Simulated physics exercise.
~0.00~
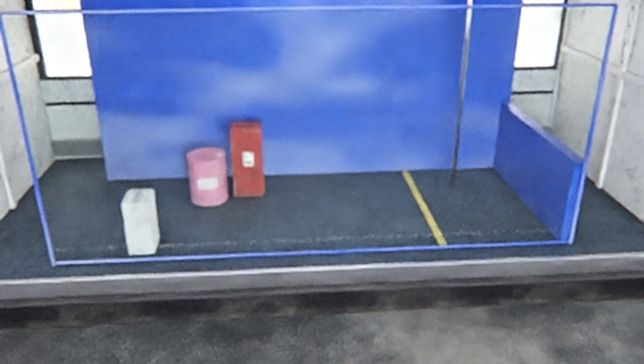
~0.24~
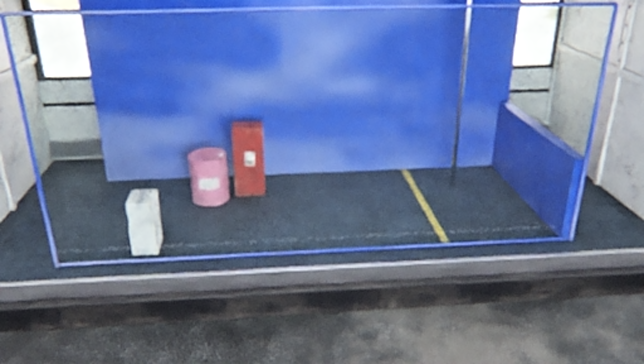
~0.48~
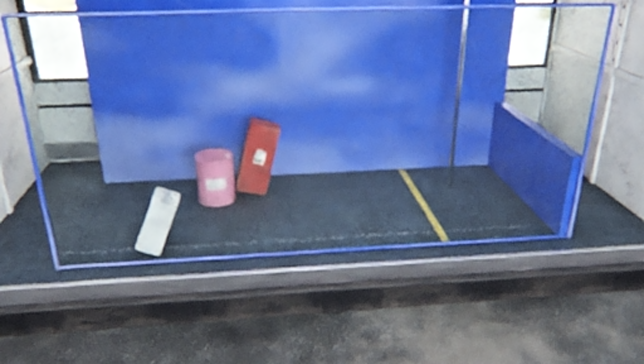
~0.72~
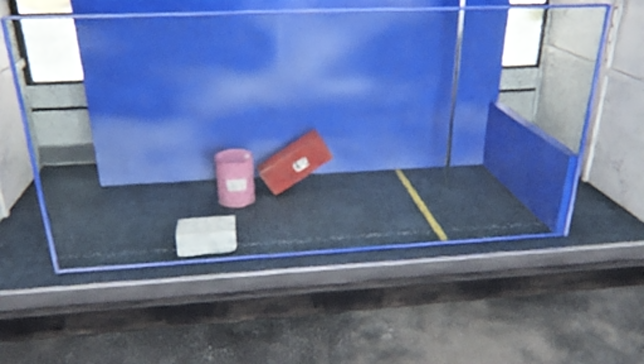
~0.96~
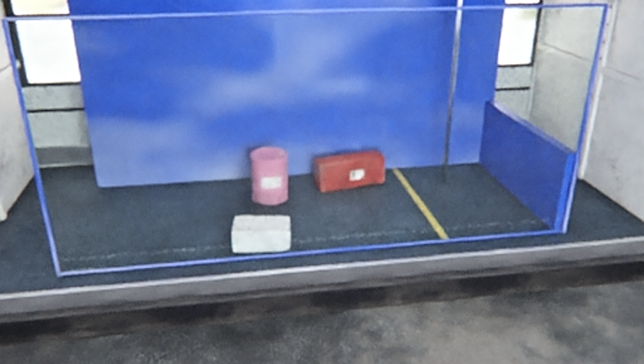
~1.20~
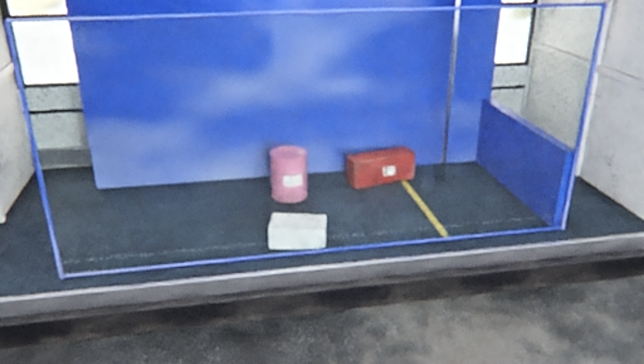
A dark-floored bay with a blue back wall, a low blue panel at the right and a thin upright pole is seen from the front and slightly above, the view drifting a little. A white block stands front left, with a pink drum and a tall red box behind it, and a yellow line crosses the floor further right. The white block and red box lean to the right and topple onto their sides, while the drum slides right upright. All three slide further right. At the end the red box lies nearest the line, its middle still short of it, with the upright drum and the fallen white block further left.
